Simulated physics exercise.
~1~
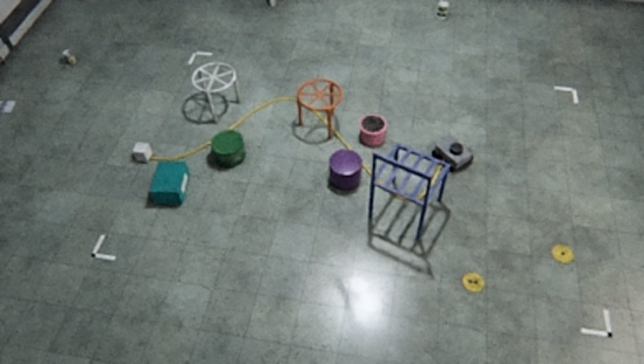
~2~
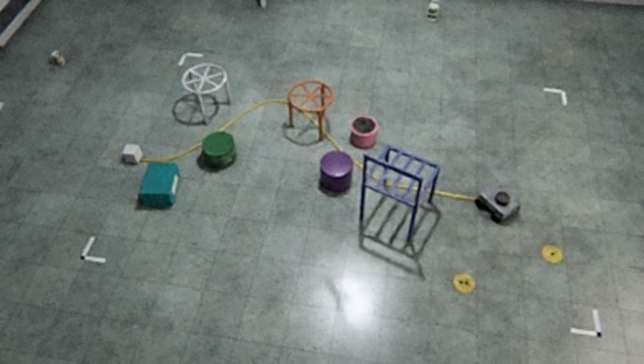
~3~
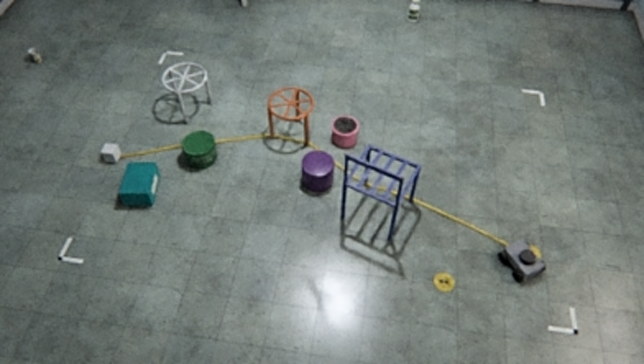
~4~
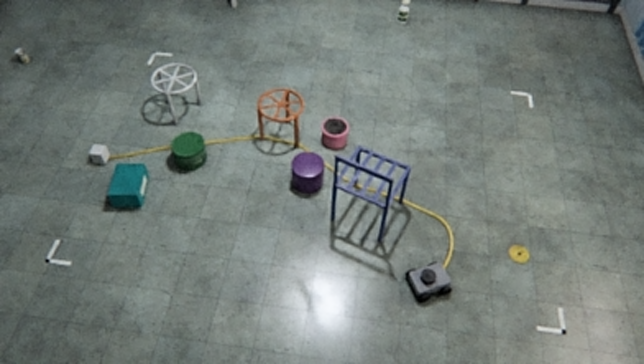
On a gray tiled floor, a small wheeled cart trailing a yellow lead among stools, tubs and a blue frame drives right and down to one yellow mark, then moves left to another, where it ends with the lead curving behind it and the surrounding objects still upright.
